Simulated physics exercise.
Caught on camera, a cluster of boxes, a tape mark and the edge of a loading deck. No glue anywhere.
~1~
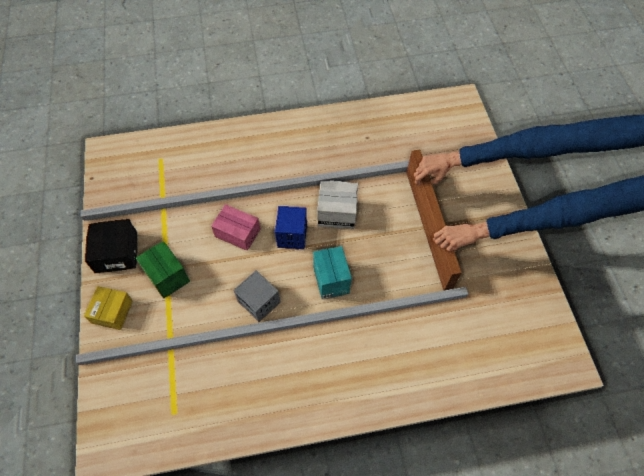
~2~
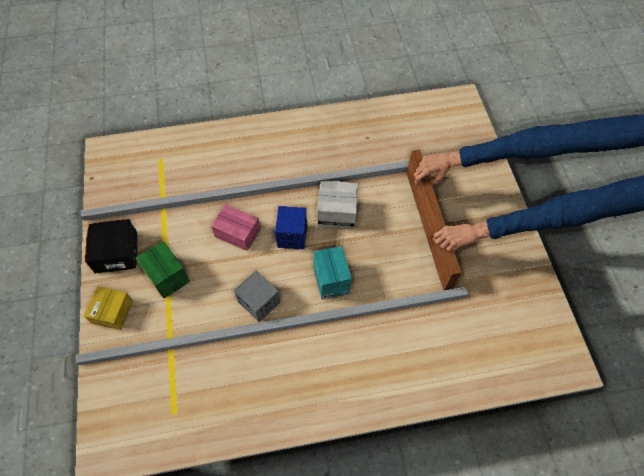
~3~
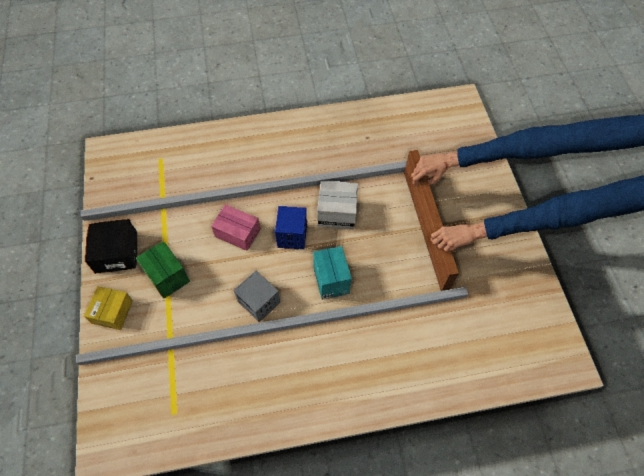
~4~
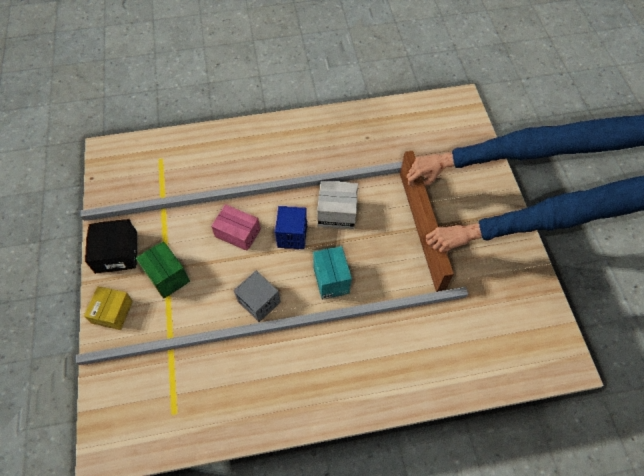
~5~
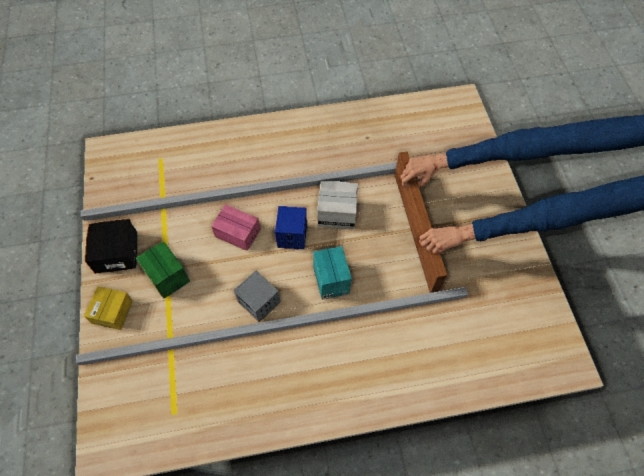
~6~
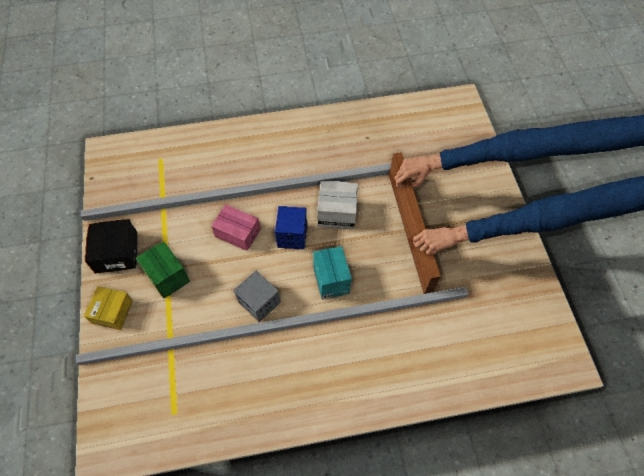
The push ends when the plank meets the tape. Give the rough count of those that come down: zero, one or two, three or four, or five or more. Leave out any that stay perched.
Here the number that fall off is one or two.
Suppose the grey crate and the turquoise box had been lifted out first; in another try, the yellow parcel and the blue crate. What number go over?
1 in the first case, 1 in the second.
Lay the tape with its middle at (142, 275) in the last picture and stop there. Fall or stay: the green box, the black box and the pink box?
The green box is lost, the black box goes over, the pink box holds on.
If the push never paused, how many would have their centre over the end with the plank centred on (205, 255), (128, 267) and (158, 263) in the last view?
Past the end: 0, 5 and 2.
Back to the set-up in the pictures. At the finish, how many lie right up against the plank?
It touches 2.
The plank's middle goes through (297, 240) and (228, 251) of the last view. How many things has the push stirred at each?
First 5, then 6.
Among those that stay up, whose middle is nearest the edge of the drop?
It is the green box.
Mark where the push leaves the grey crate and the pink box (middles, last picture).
Near (119, 314) and (110, 228).
Early on, none off yet; yellow parcel at rest near (109, 308); black box at rest near (112, 246); green box at rest near (164, 270).
Finally, the number that fall off is one or two; lost, black box and yellow parcel.
